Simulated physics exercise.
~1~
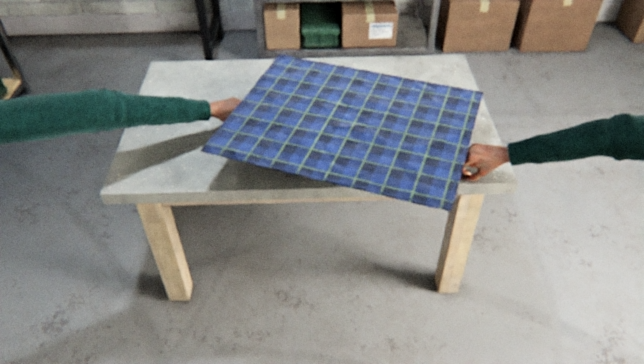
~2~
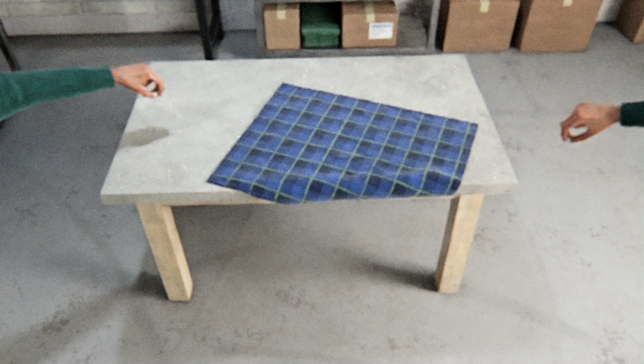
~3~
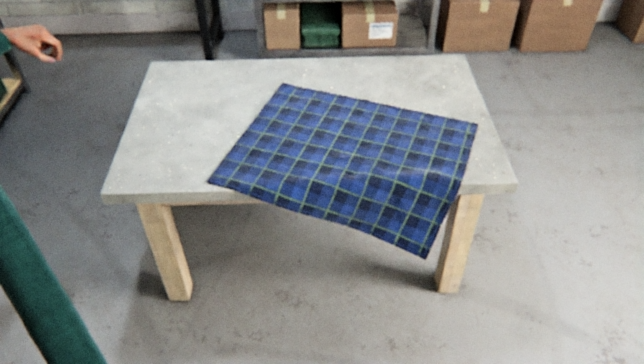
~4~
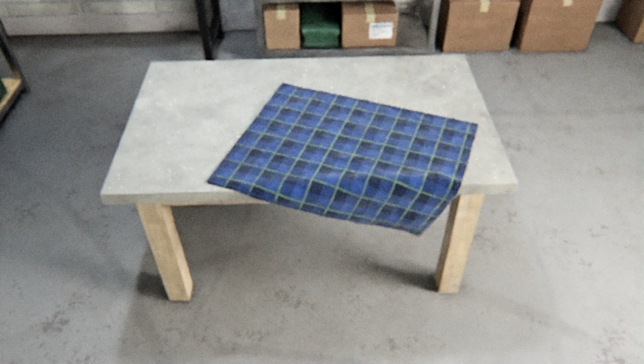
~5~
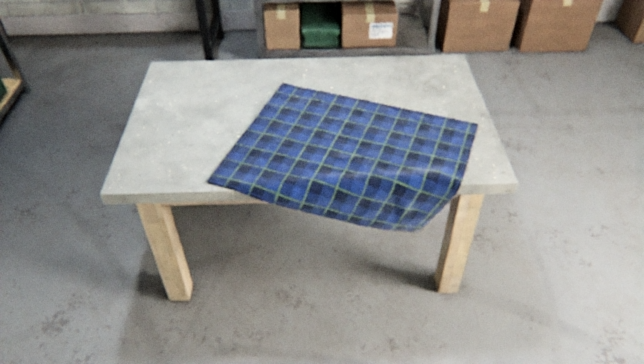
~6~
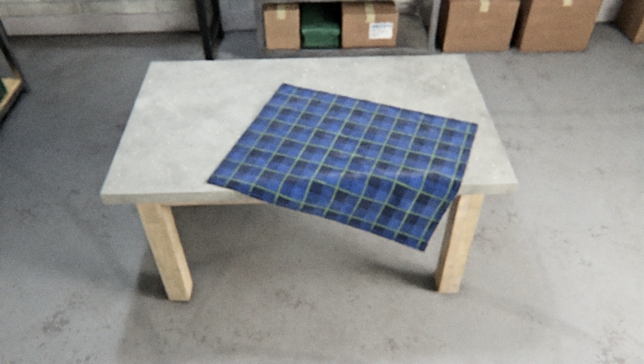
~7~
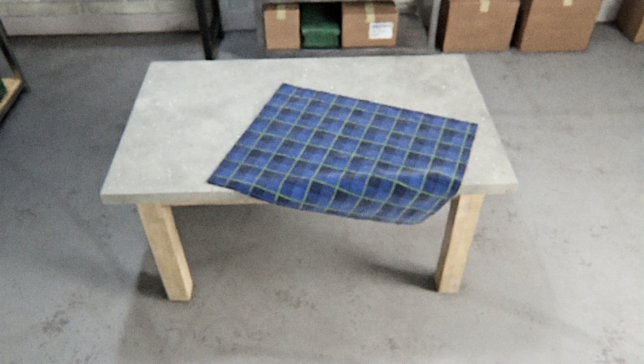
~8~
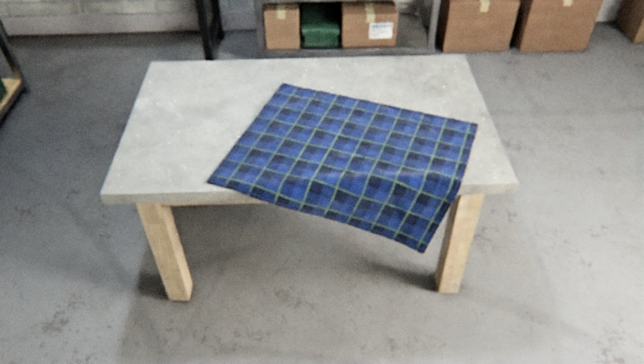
Two green-sleeved arms lowering a blue plaid cloth onto a grey-topped table, withdrawing, its overhanging corner flapping as it stays on top.
